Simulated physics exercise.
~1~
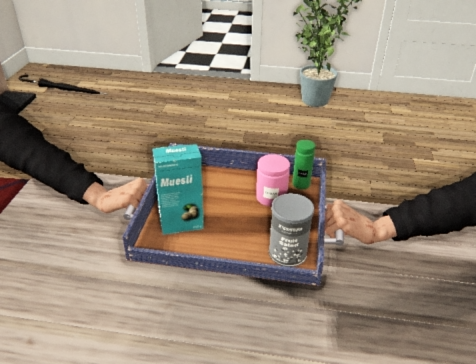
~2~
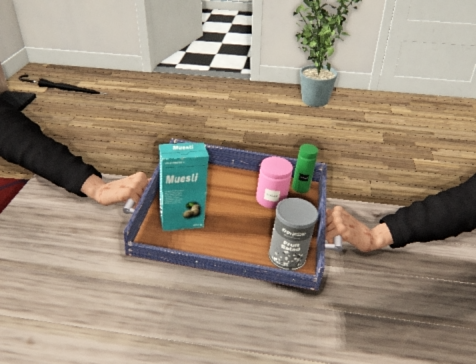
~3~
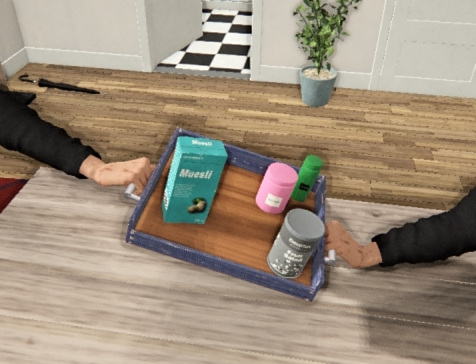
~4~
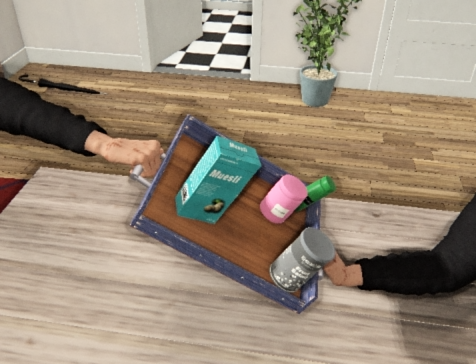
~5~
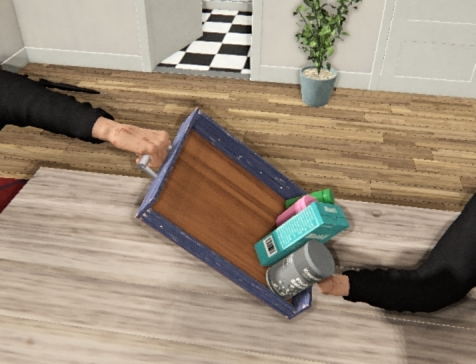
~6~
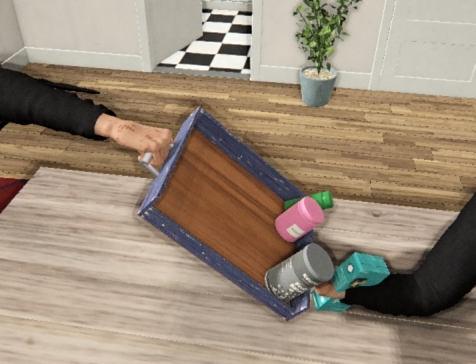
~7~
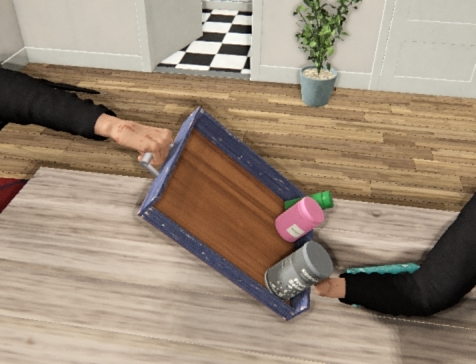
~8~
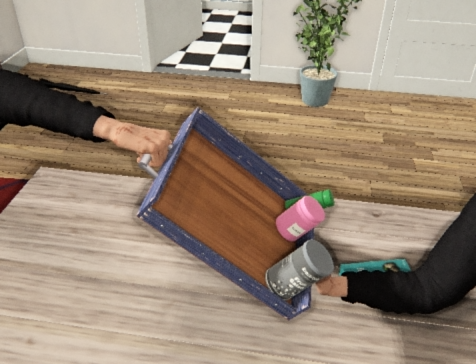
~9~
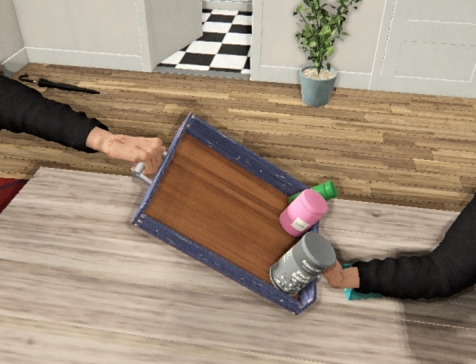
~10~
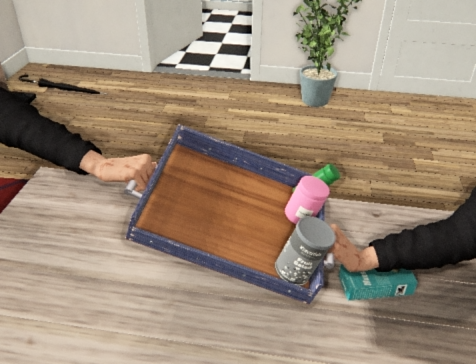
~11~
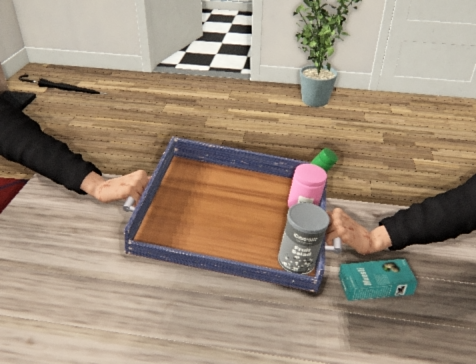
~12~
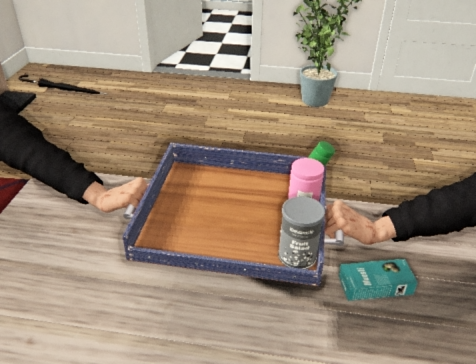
A tray held by two hands tips right, spilling the turquoise carton out, then levels again.
